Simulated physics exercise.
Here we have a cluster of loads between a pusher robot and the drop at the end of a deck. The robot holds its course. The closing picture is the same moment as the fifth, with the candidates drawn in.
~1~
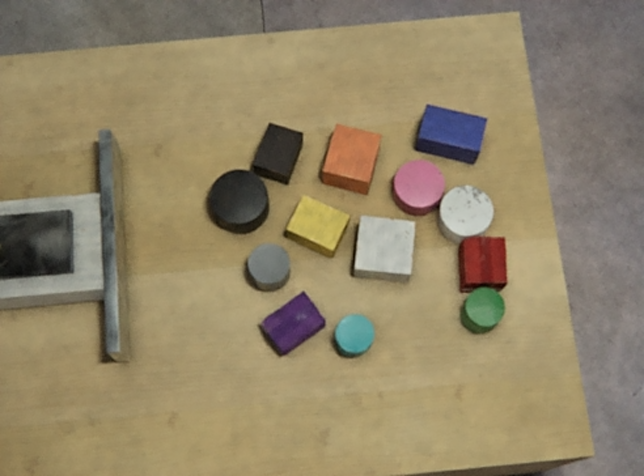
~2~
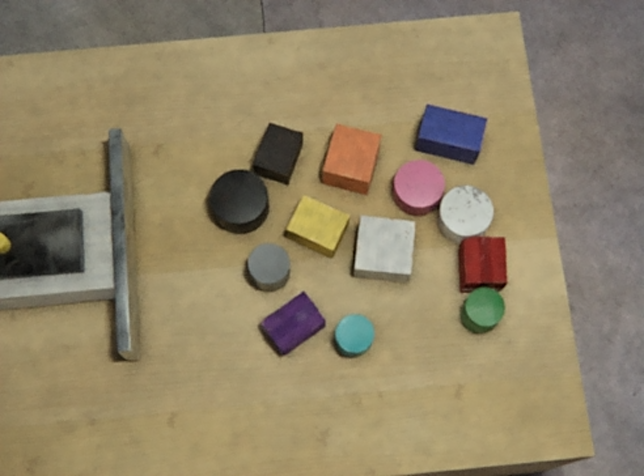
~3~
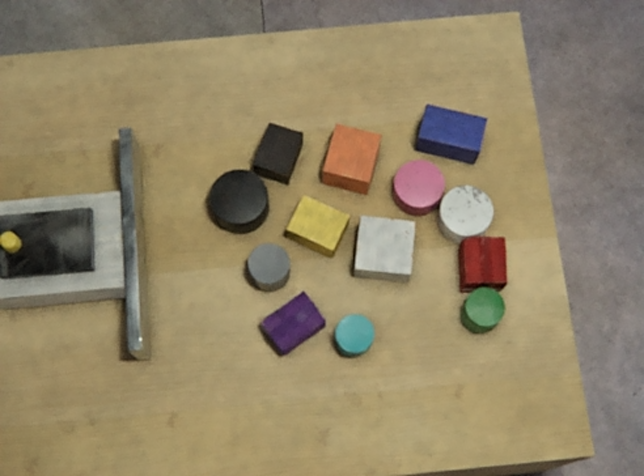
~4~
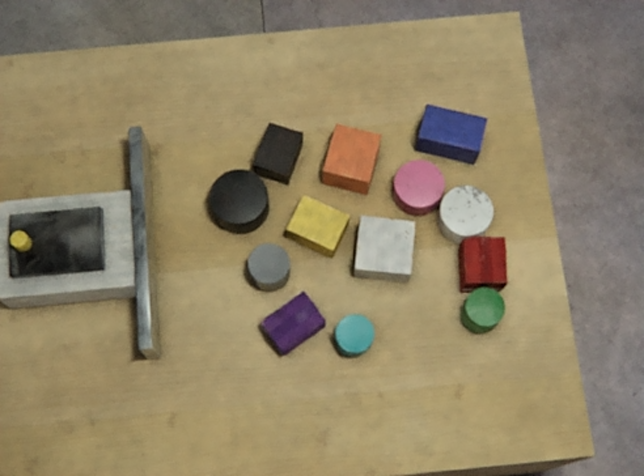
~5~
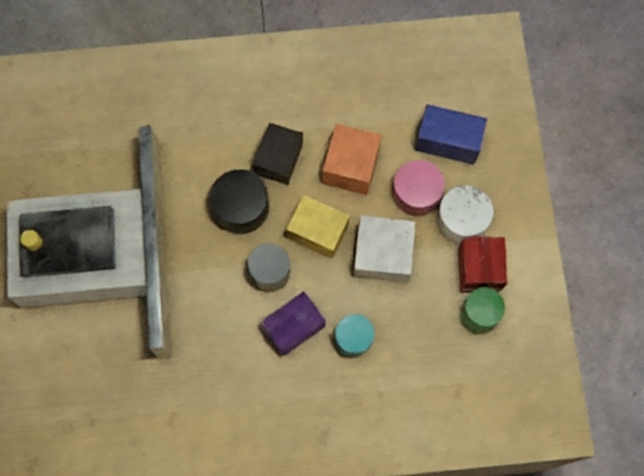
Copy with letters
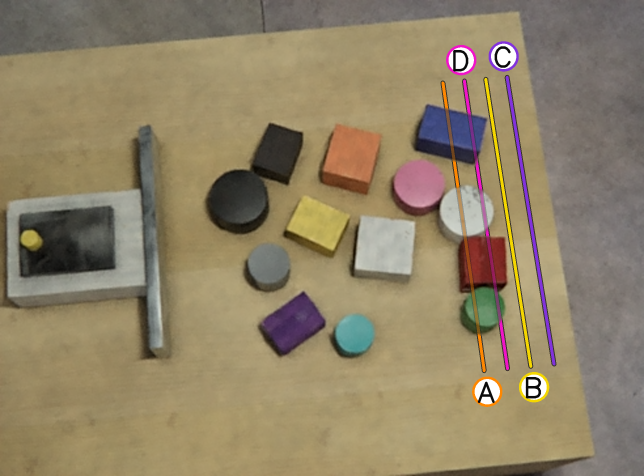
A grey pusher robot with a wide flat blade creeps rightward from the left edge of a wooden deck, its dark top and a yellow knob gradually coming into view. It edges closer to a cluster of colourful blocks and round pieces, which all stay still, untouched by the blade.
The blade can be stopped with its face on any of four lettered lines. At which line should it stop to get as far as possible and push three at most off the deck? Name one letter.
It should halt at A.
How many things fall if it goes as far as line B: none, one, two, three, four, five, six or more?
Six or more.
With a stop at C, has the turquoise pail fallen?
No.
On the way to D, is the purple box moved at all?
Yes.
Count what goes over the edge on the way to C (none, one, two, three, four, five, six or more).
Six or more.
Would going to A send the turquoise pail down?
No.
On the copy, A at (463, 221); B at (507, 217); C at (530, 215); D at (485, 219).
On A. First, robot (189, 230); black crate (285, 151); purple box (313, 323).
Then, robot (302, 219); red box (520, 256); blue crate (486, 125).
Finally, robot (390, 211); red box over the edge; blue crate over the edge; three fallen.
By contrast, B drops seven; C drops nine; D drops five.
